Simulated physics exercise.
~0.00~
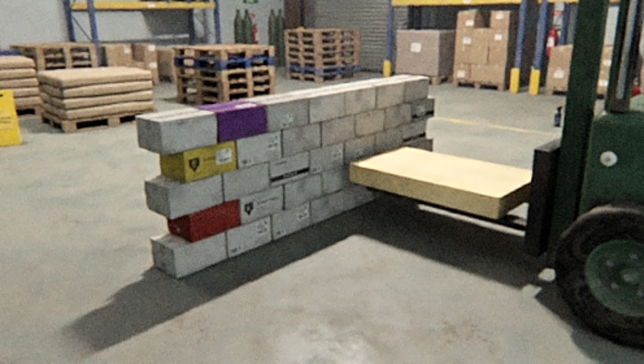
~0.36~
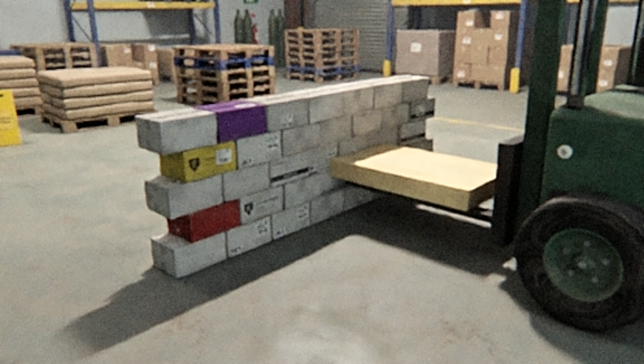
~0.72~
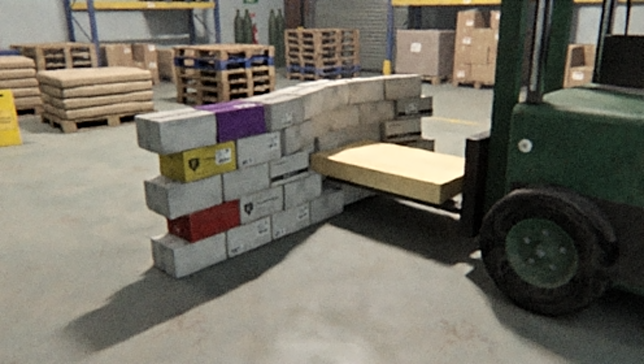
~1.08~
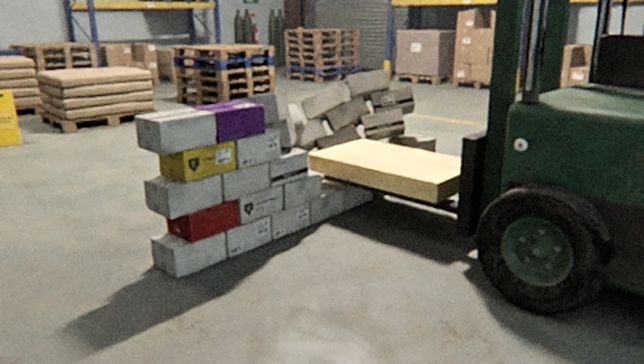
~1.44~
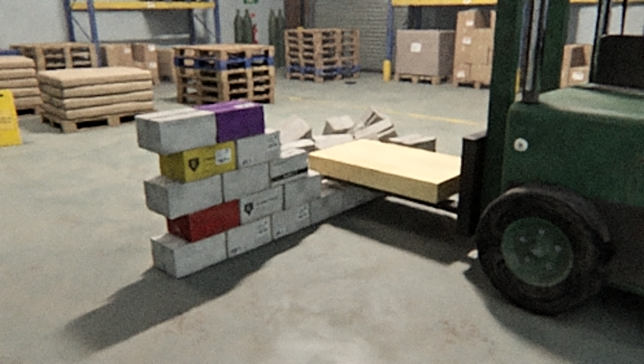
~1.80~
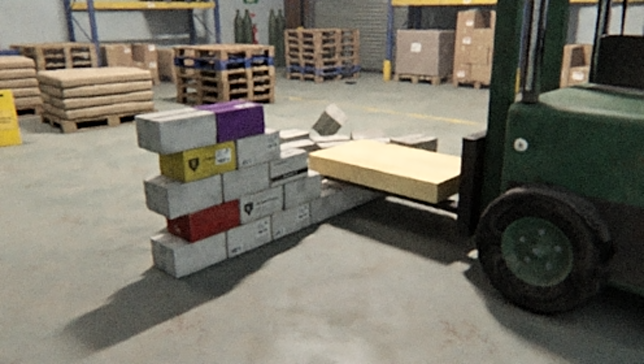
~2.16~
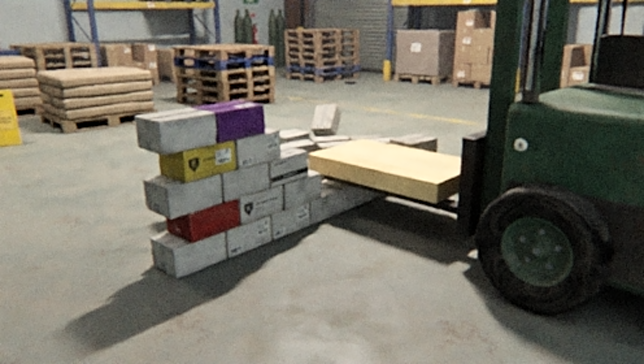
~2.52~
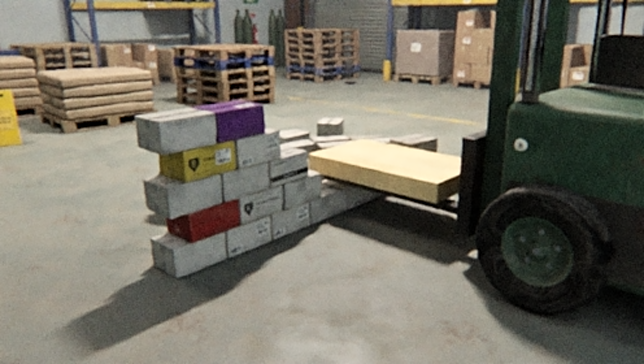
At the start, a wall of loose grey parcels, with one purple, one yellow and one red among them, stands in a warehouse while a green forklift on the right holds a pale yellow case on its raised forks. The forklift moves left and presses the case into the right part of the wall. The upper rows bulge, then tip backward and tumble behind the wall as the forklift stops. One last parcel rolls over and settles on the floor. The left part stays standing, with the red, yellow and purple parcels still in place.
